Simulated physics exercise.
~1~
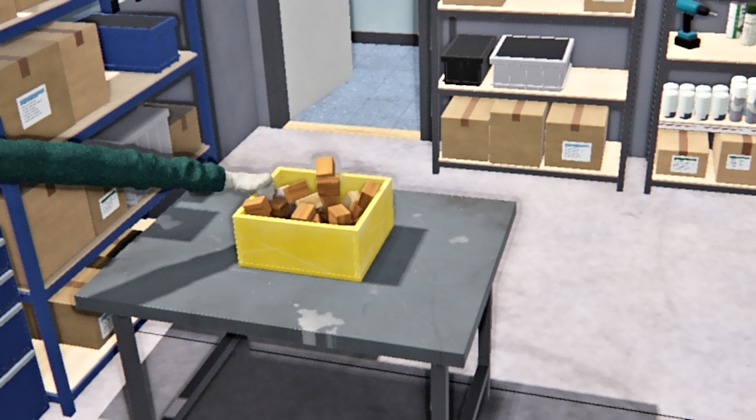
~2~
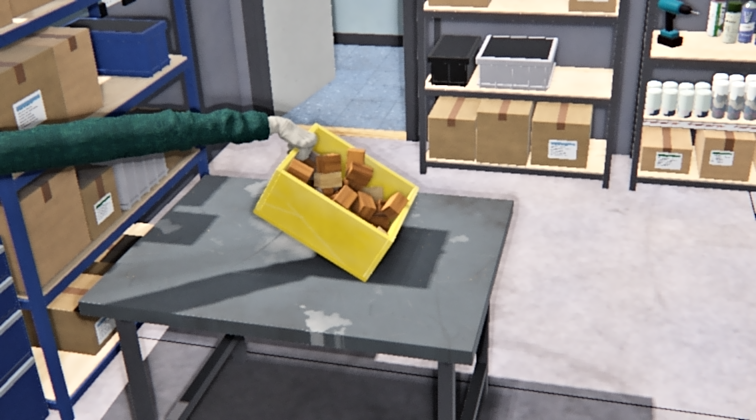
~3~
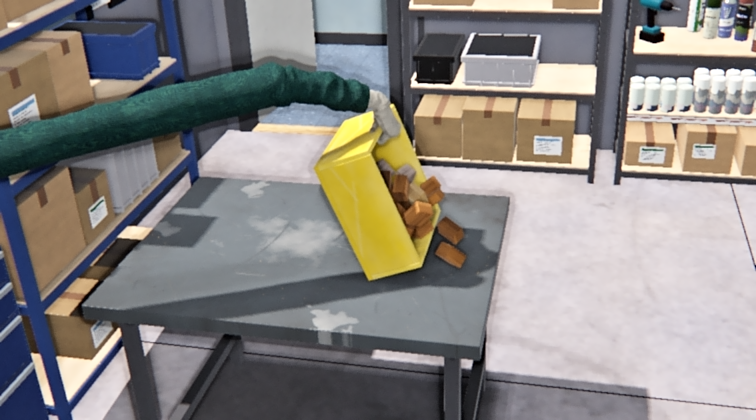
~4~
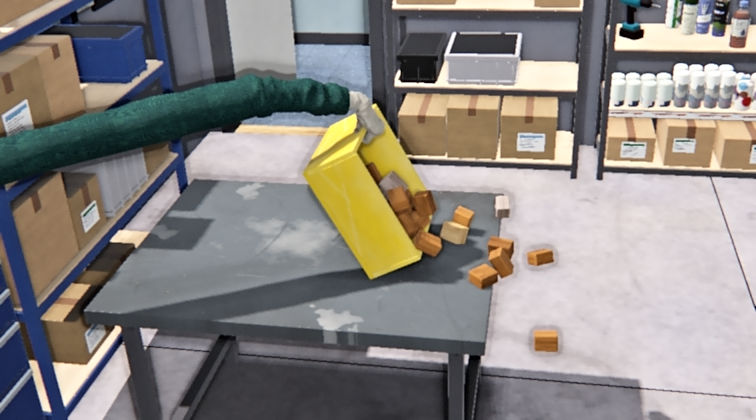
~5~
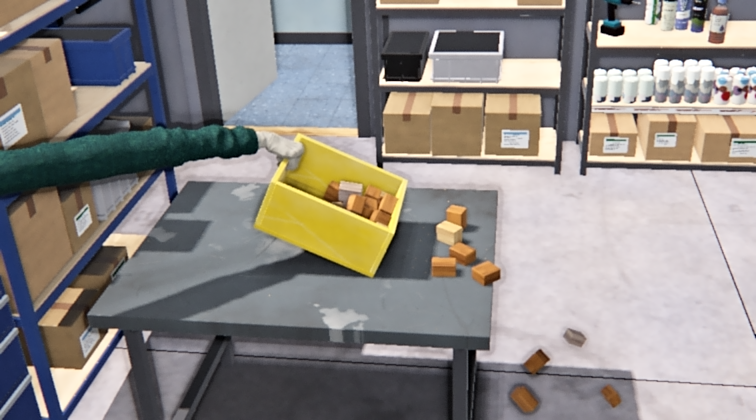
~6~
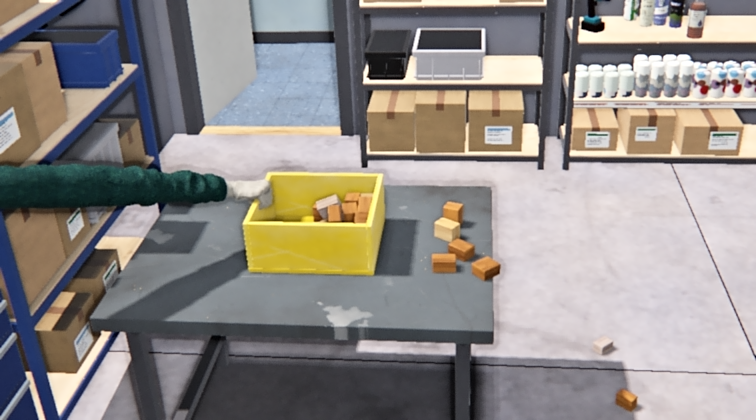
In a storeroom lined with shelves of cardboard boxes, a yellow crate full of small wooden blocks stands on a grey table. A dark green arm with a pale gripping end, reaching in from the left, lifts the crate's left edge while the right edge stays on the tabletop. As the crate tips steeply, blocks slide out to the right, some landing on the table and others dropping over its edge. The arm then lowers the crate until it sits flat again, still holding some blocks, with five left on the table beside it and a few scattered on the floor.
